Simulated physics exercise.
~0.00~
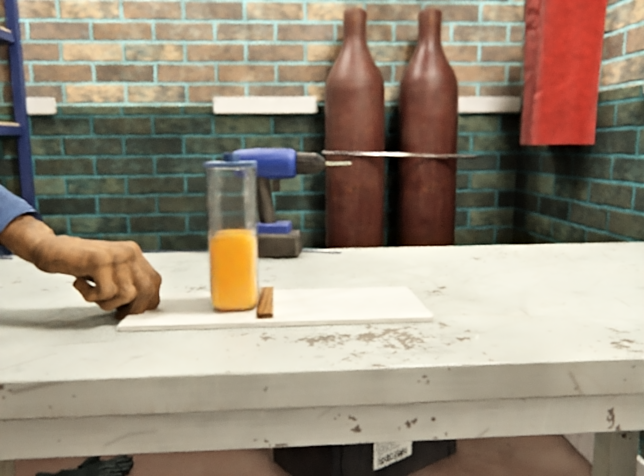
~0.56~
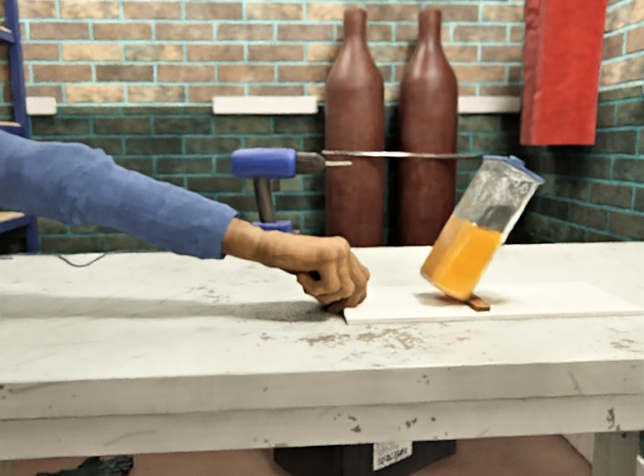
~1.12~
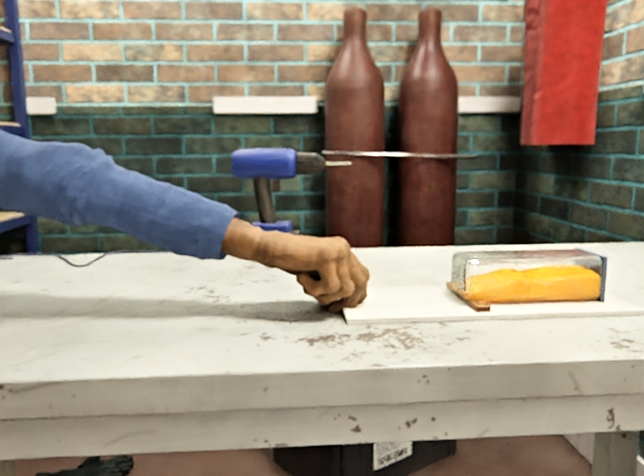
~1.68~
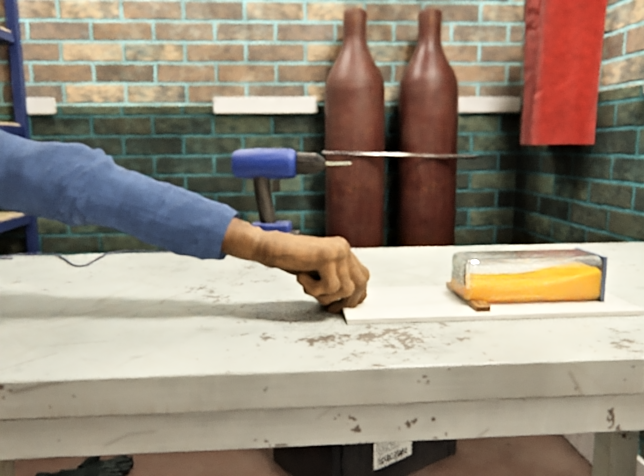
The video shows a hand pushing a white board to the right along a worn table, carrying an upright clear container of orange juice beside a small wooden strip. As the board stops, the container tips rightward over the strip and ends lying on its side, the juice still inside.
